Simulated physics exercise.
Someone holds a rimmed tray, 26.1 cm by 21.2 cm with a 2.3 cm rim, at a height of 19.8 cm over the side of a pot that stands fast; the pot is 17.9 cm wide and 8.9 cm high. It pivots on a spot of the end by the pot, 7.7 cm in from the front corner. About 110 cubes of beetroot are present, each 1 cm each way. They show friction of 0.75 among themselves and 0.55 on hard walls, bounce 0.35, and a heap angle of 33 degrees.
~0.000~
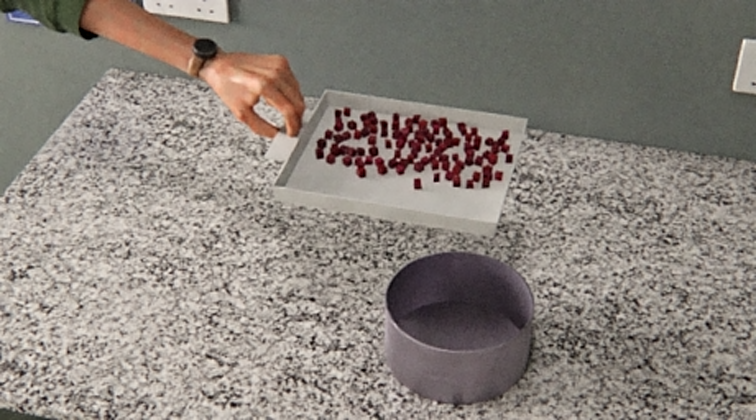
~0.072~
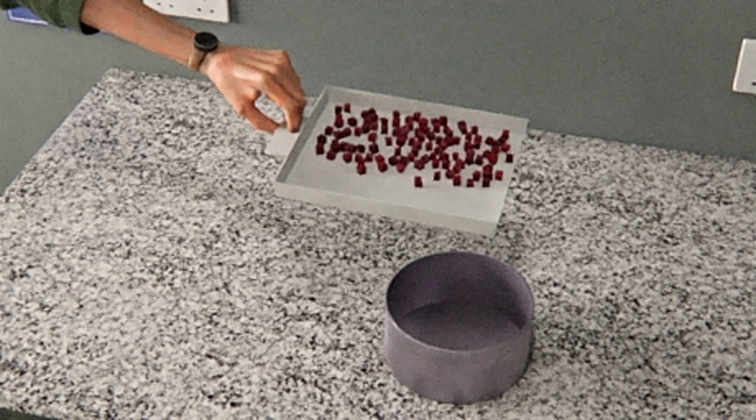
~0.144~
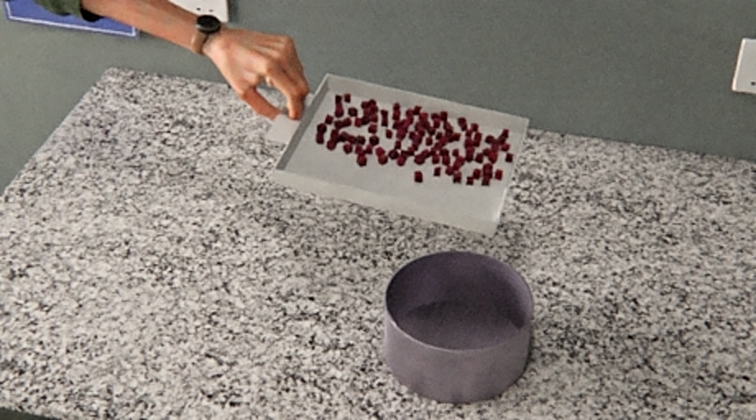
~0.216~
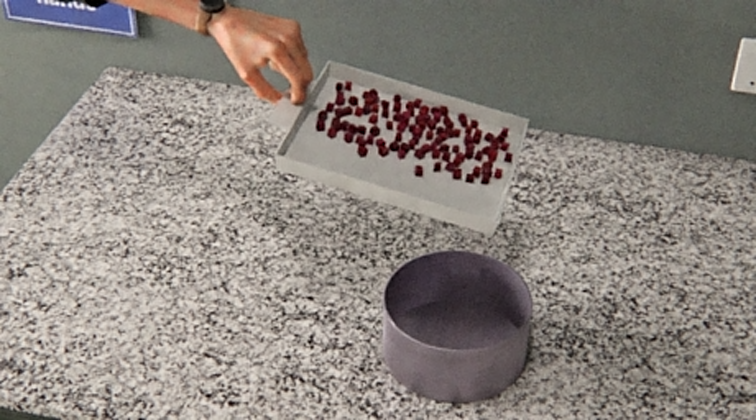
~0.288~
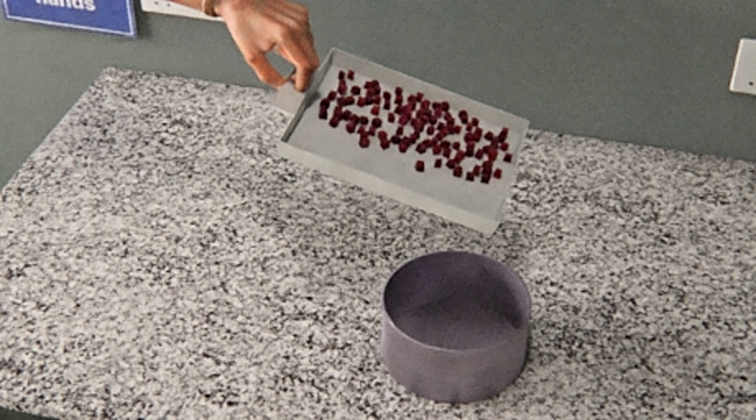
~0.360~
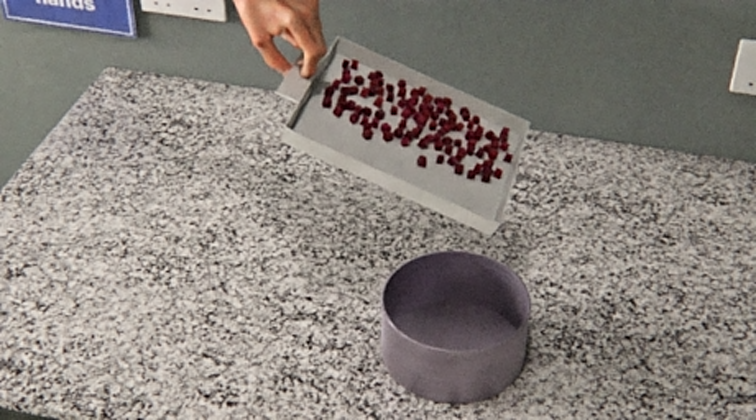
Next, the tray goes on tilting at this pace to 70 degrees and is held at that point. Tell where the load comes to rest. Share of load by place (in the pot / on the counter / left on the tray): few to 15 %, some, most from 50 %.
Pot: Few; counter: Some; tray: Most.
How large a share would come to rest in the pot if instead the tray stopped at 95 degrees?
Then about 0 per cent.
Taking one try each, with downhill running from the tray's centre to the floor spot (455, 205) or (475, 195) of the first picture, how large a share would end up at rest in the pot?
About 25 and 10 per cent.
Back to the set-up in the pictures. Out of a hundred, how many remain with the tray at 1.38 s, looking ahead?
It works out to near 75 per cent of the load.
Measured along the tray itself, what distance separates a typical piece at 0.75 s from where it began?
By then it sits near 5 cm from where it began.
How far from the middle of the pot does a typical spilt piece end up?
28 cm.
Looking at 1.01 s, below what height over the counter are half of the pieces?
I'd put it near 22 cm.
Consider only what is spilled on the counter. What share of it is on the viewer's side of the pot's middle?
About 10 per cent.
After 0.75 s, tilt 44 degrees; the tray holds 100 %, the pot 0 %.
After 1.01 s, tilt 60 degrees; the tray holds 90 %, the pot 0 %.
Then, at 1.38 s, tilt 70 degrees; the tray holds 75 %, the pot 0 %.
By 2.5 s all is still; pot 0 %, counter 25 %, tray 75 %.
